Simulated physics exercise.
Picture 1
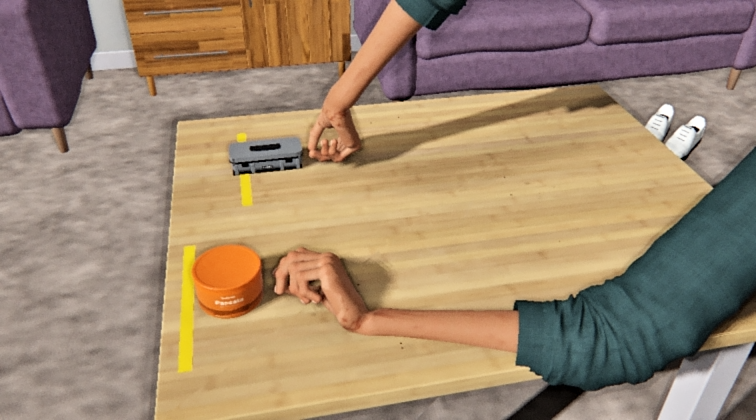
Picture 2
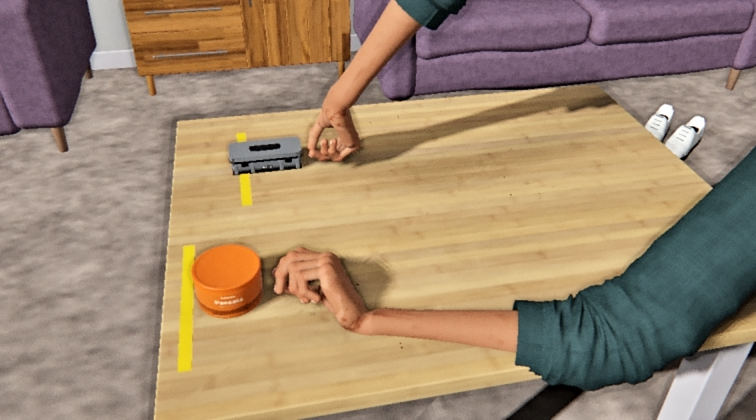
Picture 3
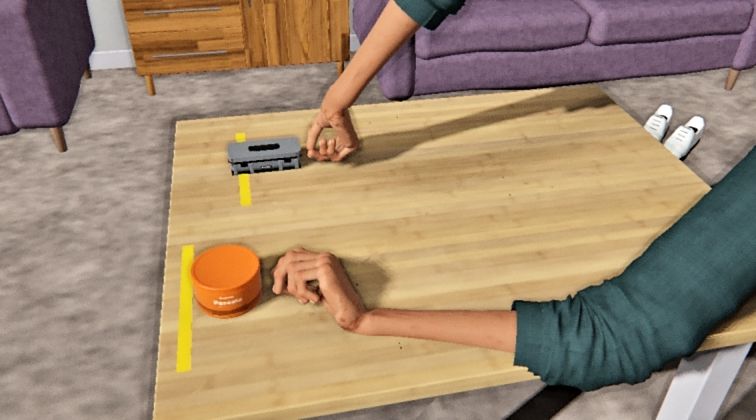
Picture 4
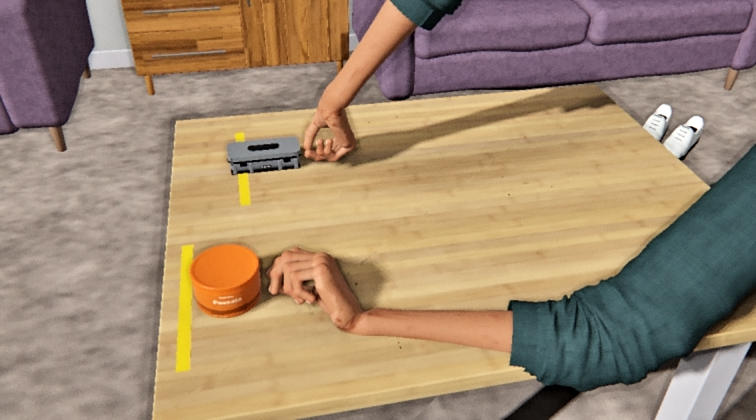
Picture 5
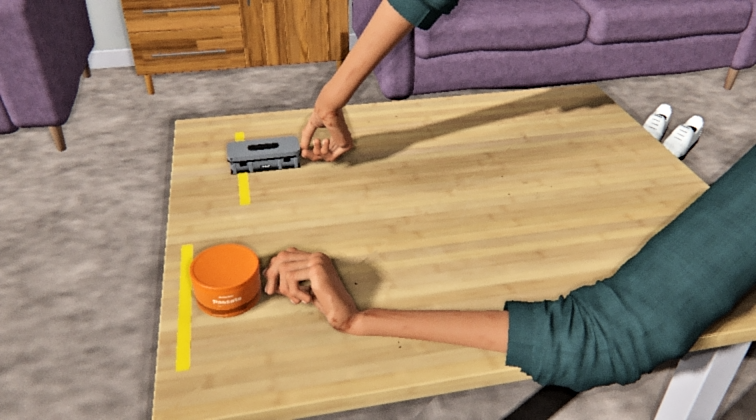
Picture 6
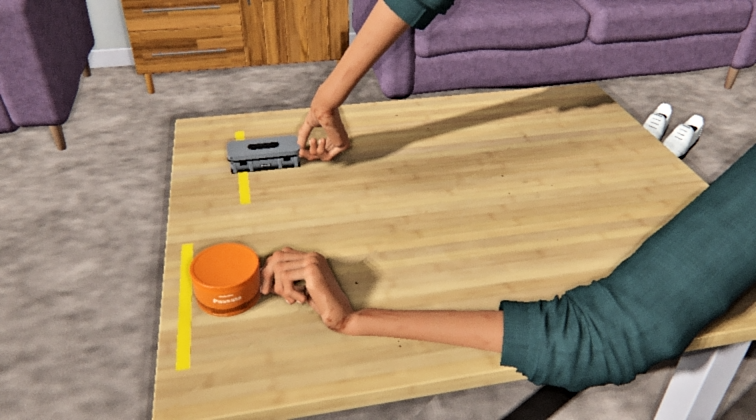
Two hands creep slightly left across a light wooden table, the far one beside a grey case and the near one beside an orange tub, each near a yellow strip. By the end the fingers are right up against both objects, which have barely shifted, if at all.
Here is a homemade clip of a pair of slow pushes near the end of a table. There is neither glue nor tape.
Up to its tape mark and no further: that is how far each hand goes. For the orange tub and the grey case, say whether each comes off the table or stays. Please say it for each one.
Orange tub: Comes off; grey case: Stays.
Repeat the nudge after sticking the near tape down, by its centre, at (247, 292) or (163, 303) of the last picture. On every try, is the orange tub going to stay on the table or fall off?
Try one: It never leaves the tabletop; try two: It is lost over the side.
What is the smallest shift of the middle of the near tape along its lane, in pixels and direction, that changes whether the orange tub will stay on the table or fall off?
16 px or so, rightward.
Then, 1.12 s on from there, orange tub displaced about its own width near (159, 289); grey case displaced about its own width near (213, 159).
Then, 1.54 s on from there, orange tub turned 46° from its first pose near (118, 330); grey case displaced about its own width near (200, 160).
Then, 1.82 s on from there, orange tub on its way down; grey case displaced about its own width near (200, 160).
In the end, the orange tub drops to the floor; the grey case is still on the table, near (200, 160).
